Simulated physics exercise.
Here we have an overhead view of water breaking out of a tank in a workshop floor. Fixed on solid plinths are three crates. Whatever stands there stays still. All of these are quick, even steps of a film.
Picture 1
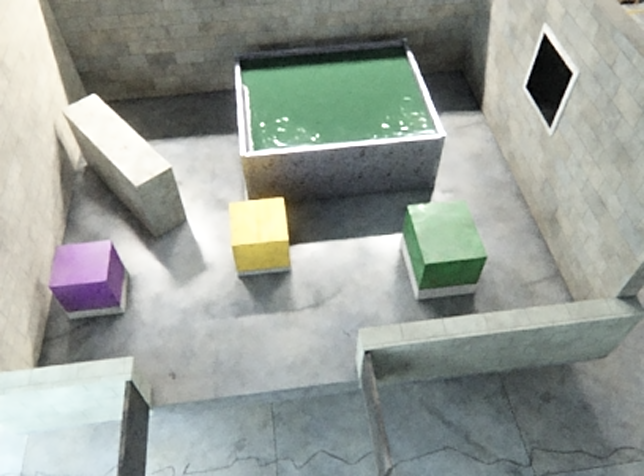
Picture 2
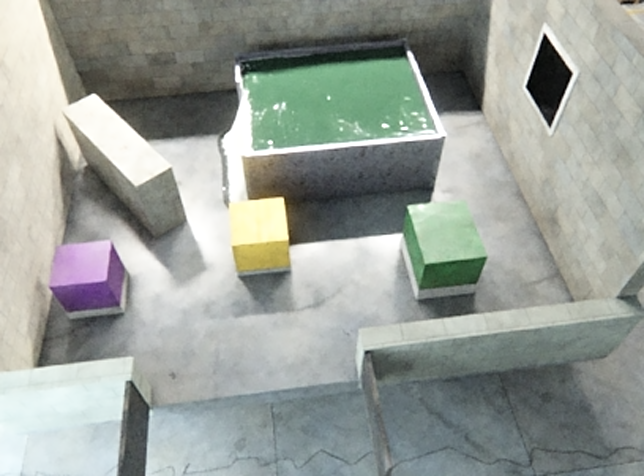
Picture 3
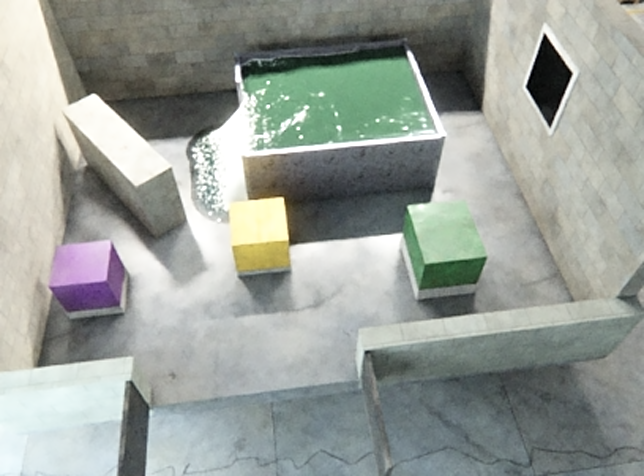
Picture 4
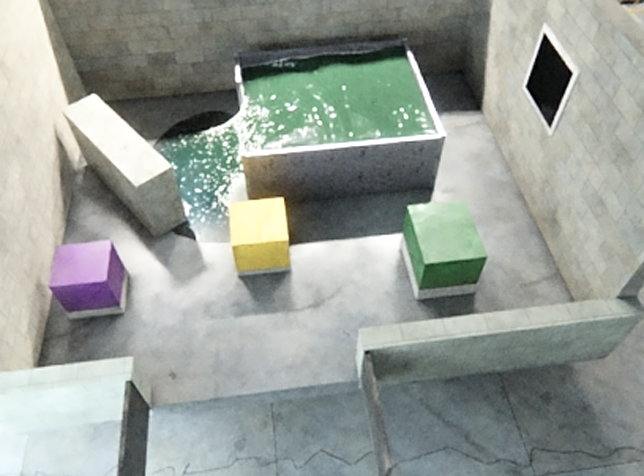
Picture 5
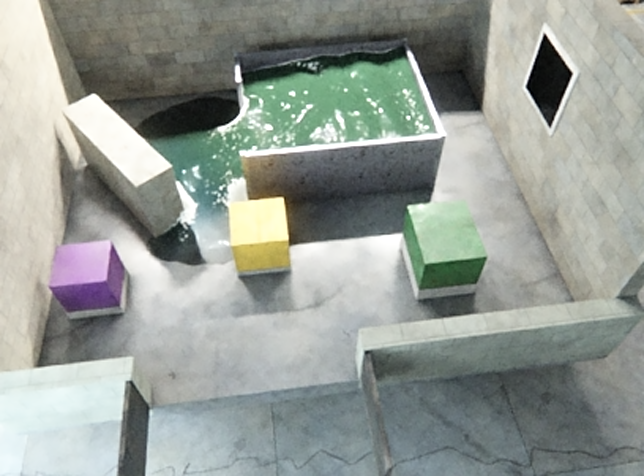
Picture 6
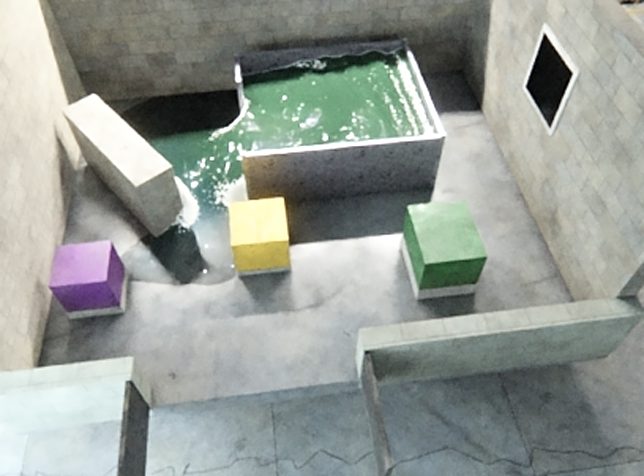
The clip shows green water lying still in a raised tank, then pouring out through its left side, spreading across the grey floor to a slanted block and running past the block's near end, between purple and yellow cubes.
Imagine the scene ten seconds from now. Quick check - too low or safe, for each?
Green crate safe; yellow crate too low; purple crate too low.
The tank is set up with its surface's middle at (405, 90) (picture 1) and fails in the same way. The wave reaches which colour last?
Green-painted one.
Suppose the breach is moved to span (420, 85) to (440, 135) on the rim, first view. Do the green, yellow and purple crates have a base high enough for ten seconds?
Result - green crate gets flooded; yellow crate gets flooded; purple crate gets flooded.
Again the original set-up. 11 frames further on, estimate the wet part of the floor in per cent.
That's roughly 45 per cent.
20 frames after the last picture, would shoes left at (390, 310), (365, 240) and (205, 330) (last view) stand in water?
Result by point, in sequence: Unwetted, then unwetted, then waterlogged.
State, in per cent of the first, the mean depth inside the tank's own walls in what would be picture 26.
Near 36 in a hundred.
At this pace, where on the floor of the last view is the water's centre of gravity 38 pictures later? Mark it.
The water's centre sits above (268, 167).
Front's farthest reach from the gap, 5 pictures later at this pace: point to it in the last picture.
The front tops out at about (100, 392).
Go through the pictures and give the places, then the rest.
The first picture shows still water in the water tank at (332, 97).
In the second picture, water pours out at (248, 148) and has run to a hidden place.
In the third picture, water pours out at (248, 151) and has run to (208, 213).
In the fourth picture, water pours out at (248, 153) and has run to a hidden place.
In the fifth picture, the front is at a hidden place, out from the gap at (249, 154).
In the sixth picture, water pours out at (248, 153) and has run to a hidden place.
A moment on, water covers 30 % of the floor; the green crate not reached, the yellow crate water round its plinth, the purple crate water round its plinth.
Next, water covers 45 % of the floor; the green crate not reached, the yellow crate water round its plinth, the purple crate water round its plinth.
Then, water covers 55 % of the floor; the green crate not reached, the yellow crate water round its plinth, the purple crate water round its plinth.
Later, water covers 90 % of the floor; the green crate water round its plinth, the yellow crate water round its plinth, the purple crate water round its plinth.
In the end, water covers 100 % of the floor; the green crate stayed above the water, the yellow crate was topped, the purple crate was topped.
